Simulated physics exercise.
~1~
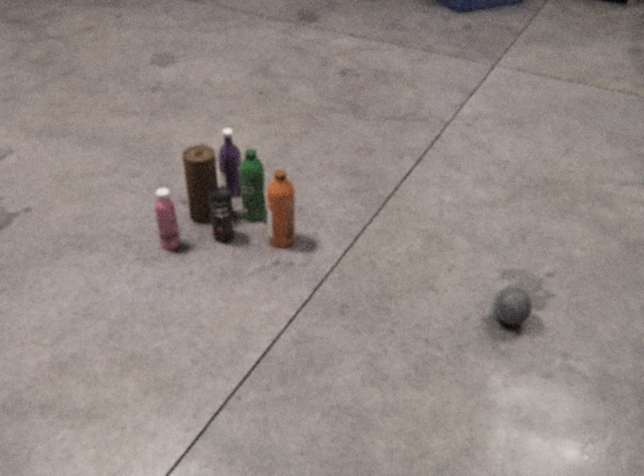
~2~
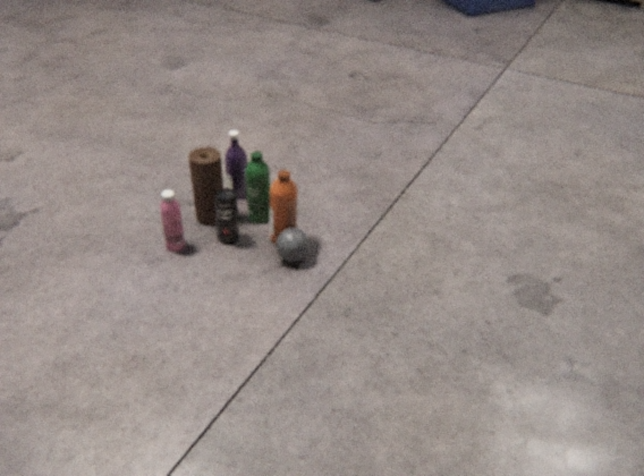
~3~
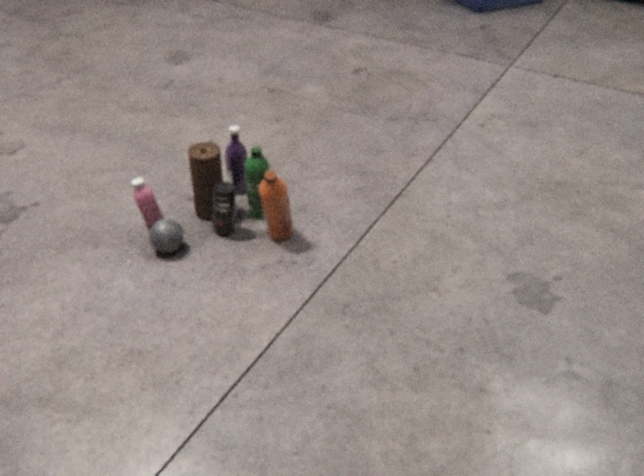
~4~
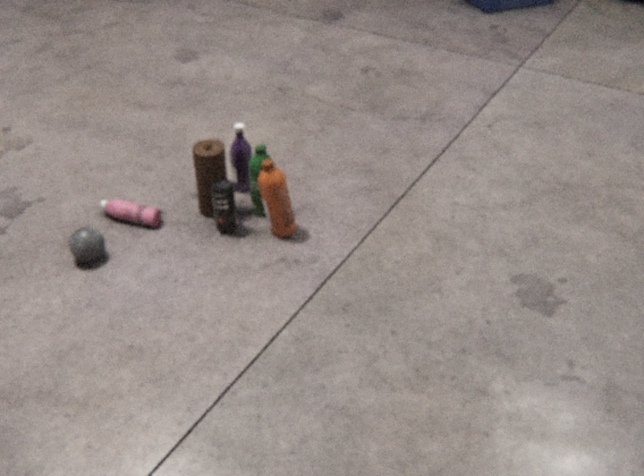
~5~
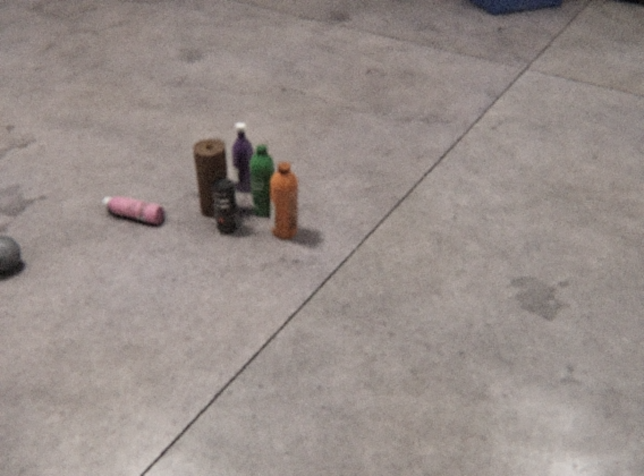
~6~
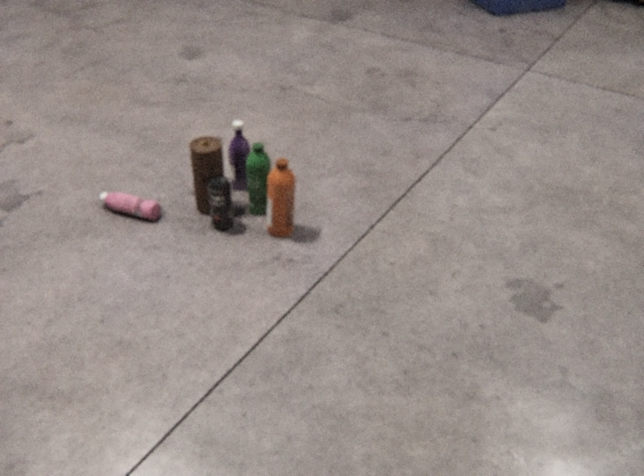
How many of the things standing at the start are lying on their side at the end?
One of them is lying on its side at the end, the pink bottle.
